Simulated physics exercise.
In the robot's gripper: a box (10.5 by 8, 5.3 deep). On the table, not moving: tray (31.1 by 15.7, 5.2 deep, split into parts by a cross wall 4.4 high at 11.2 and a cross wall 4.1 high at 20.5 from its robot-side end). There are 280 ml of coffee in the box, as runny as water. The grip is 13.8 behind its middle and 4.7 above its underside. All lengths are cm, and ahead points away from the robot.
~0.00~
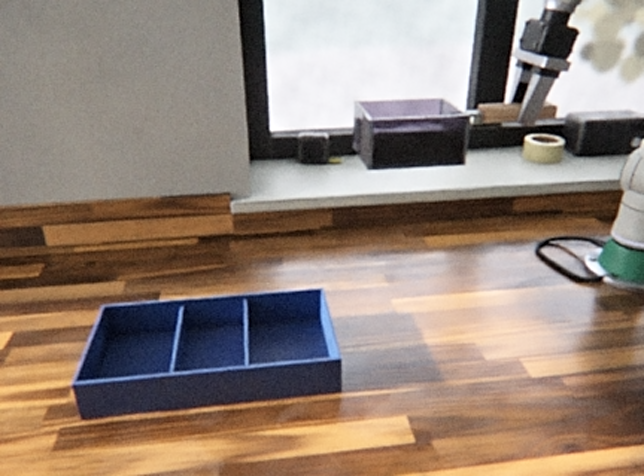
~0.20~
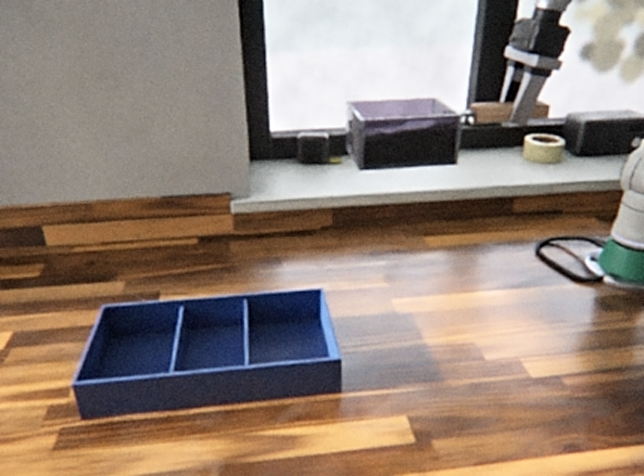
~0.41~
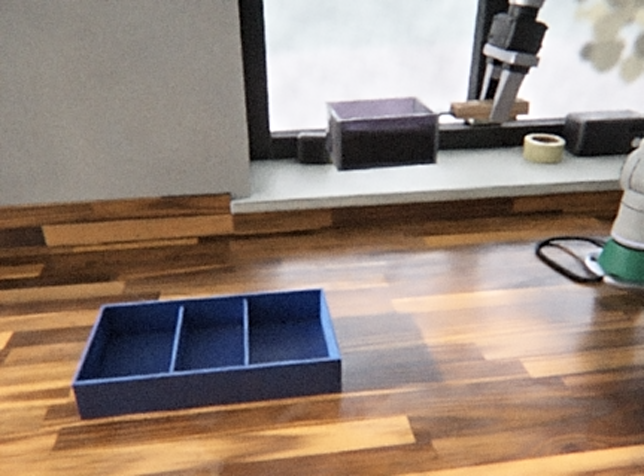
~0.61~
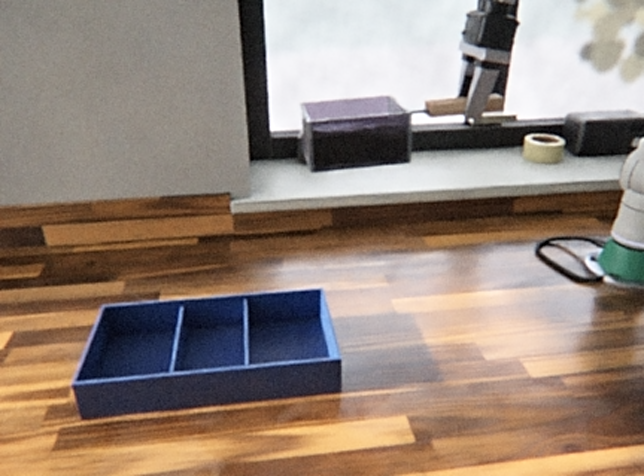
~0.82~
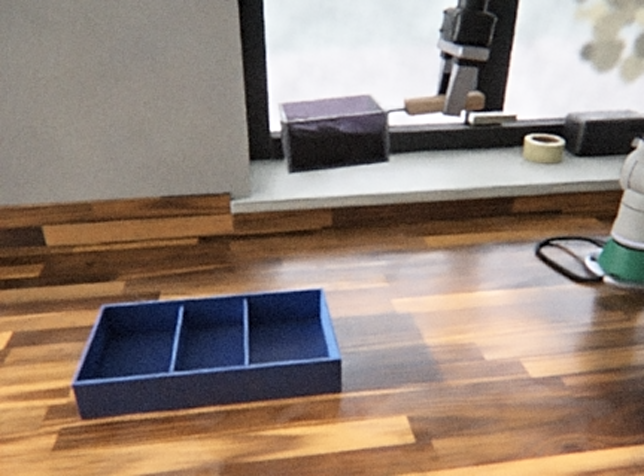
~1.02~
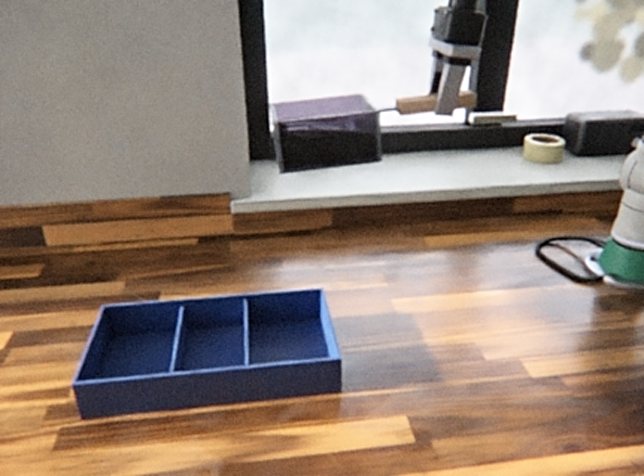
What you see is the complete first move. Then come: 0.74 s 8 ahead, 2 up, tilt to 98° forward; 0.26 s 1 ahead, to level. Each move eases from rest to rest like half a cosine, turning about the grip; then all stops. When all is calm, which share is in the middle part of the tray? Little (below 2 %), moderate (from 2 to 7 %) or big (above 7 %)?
In the middle part of the tray the share is moderate, from 2 to 7 %.
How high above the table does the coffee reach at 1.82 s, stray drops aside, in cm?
About 34 cm.
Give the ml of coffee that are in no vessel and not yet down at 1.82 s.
Some 50 ml.
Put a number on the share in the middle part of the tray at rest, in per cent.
About 3 %.
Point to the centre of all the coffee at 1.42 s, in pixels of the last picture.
Around (316, 223).
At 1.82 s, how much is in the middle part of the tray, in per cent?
Near 2 %.
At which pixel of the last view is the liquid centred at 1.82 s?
Around (310, 316).
After 1.42 s, tilted 57° forward, liquid up to 23 above the table; 215 ml in the box, 65 ml in the air or running down outside.
After 1.82 s, tilted 86° forward, liquid up to 84 above the table; 150 ml in the robot-side part, 40 ml in the box, 40 ml on the table or floor, 5 ml in the middle part, 45 ml in the air or running down outside.
After 2.22 s, level, liquid up to 90 above the table; 145 ml in the robot-side part, 85 ml on the table or floor, 5 ml in the middle part, 40 ml in the air or running down outside.
After 3.02 s, level, liquid up to 32 above the table; 145 ml in the robot-side part, 115 ml on the table or floor, 10 ml in the middle part, 5 ml in the far-side part.
At rest, 145 ml in the robot-side part, 115 ml on the table or floor, 10 ml in the middle part, 5 ml in the far-side part. That is 3 % in the middle part of the tray.
